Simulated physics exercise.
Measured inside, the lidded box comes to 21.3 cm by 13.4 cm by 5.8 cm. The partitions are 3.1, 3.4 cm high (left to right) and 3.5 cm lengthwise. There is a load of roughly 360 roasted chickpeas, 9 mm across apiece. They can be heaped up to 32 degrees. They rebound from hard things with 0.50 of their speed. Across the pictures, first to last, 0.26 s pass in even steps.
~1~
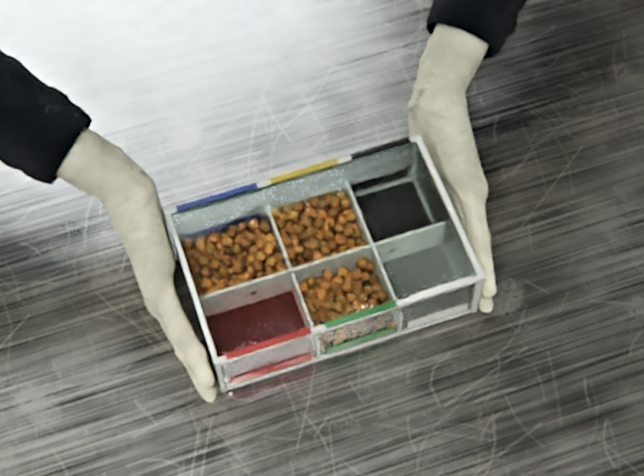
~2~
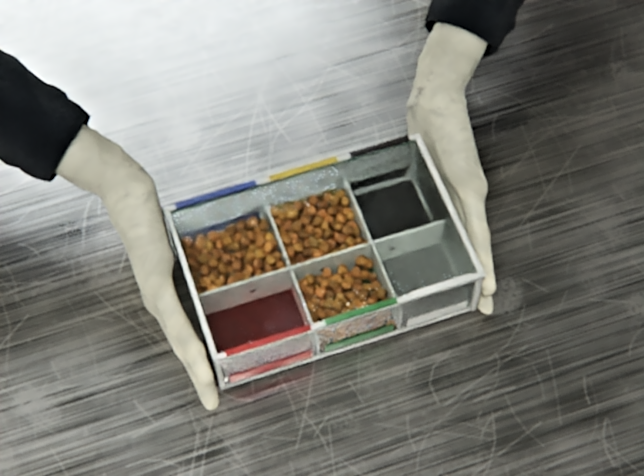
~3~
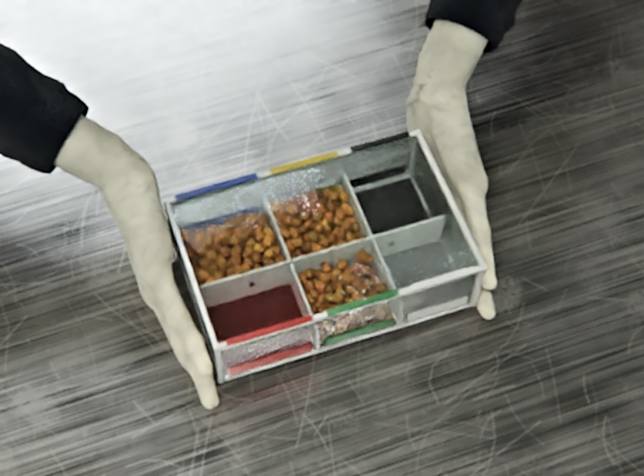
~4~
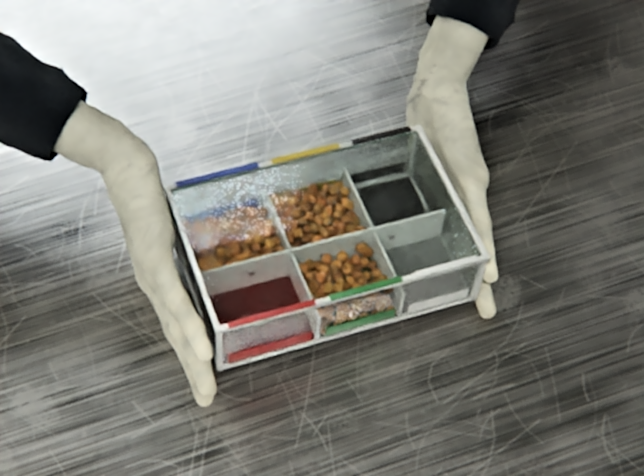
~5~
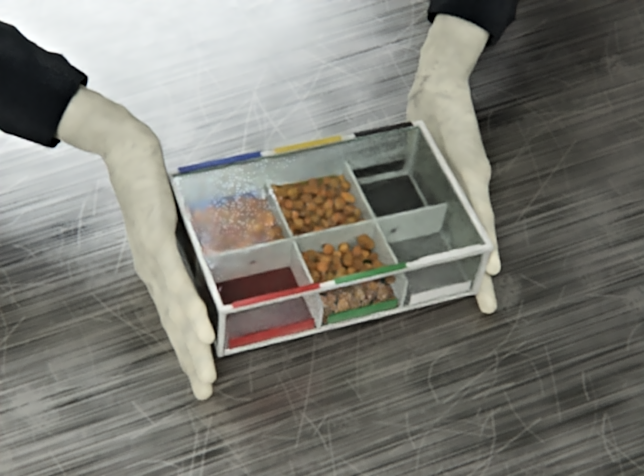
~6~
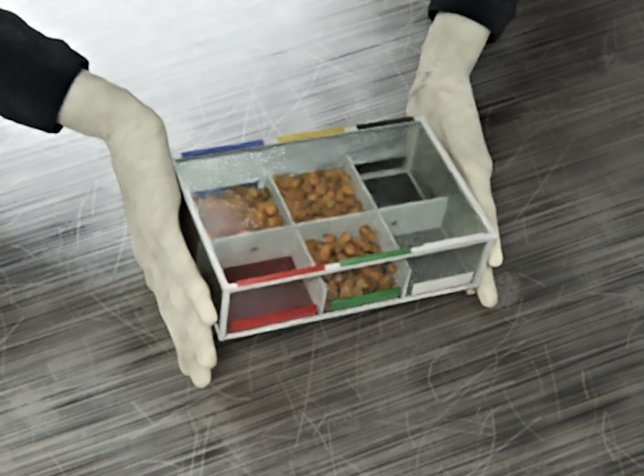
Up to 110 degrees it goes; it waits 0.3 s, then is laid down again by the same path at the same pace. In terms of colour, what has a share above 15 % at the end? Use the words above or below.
Red: Below; blue: Above; green: Below; yellow: Above; white: Below; black: Above.
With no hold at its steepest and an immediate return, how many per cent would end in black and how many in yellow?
Result - black: 40 %, yellow: 30 %.
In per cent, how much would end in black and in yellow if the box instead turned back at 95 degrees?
Shares: Black 30 and yellow 40, in per cent.
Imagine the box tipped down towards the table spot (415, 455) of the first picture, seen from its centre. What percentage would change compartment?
Something like 80 per cent of the pieces.
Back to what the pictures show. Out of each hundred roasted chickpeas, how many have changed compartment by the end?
It works out to about 55 per cent.
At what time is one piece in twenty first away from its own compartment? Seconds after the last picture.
Around 0.75 seconds.
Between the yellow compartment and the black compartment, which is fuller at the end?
More settles in the black compartment.
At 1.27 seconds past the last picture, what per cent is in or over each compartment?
Red 0, blue 25, green 5, yellow 35, white 5, black 35.
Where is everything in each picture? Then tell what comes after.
The first frame shows box tilt 0 degrees, front corners at (218, 359) and (478, 277); blue 40 %, green 25 %, yellow 35 %.
The second frame shows box tilt 1 degrees, front corners at (218, 356) and (478, 274).
The third frame shows box tilt 4 degrees, front corners at (218, 345) and (480, 267), lowest corner right back.
The fourth frame shows box tilt 8 degrees, front corners at (220, 328) and (483, 257), lowest corner right back.
The fifth frame shows box tilt 13 degrees, front corners at (223, 308) and (487, 246), lowest corner right back.
The sixth frame shows box tilt 17 degrees, front corners at (228, 287) and (490, 235), lowest corner right back; blue 40 %, green 25 %, yellow 35 %.
Then, 1.27 s after the last picture, tilt 110 degrees; blue 25 %, green 5 %, yellow 35 %, white 5 %, black 35 %.
Then, 2.11 s after the last picture, tilt 56 degrees; blue 25 %, yellow 35 %, black 40 %.
Then, 2.97 s after the last picture, tilt 0 degrees; blue 25 %, yellow 30 %, black 40 %.
In the end, red 0 %, blue 25 %, green 0 %, yellow 30 %, white 0 %, black 40 %.
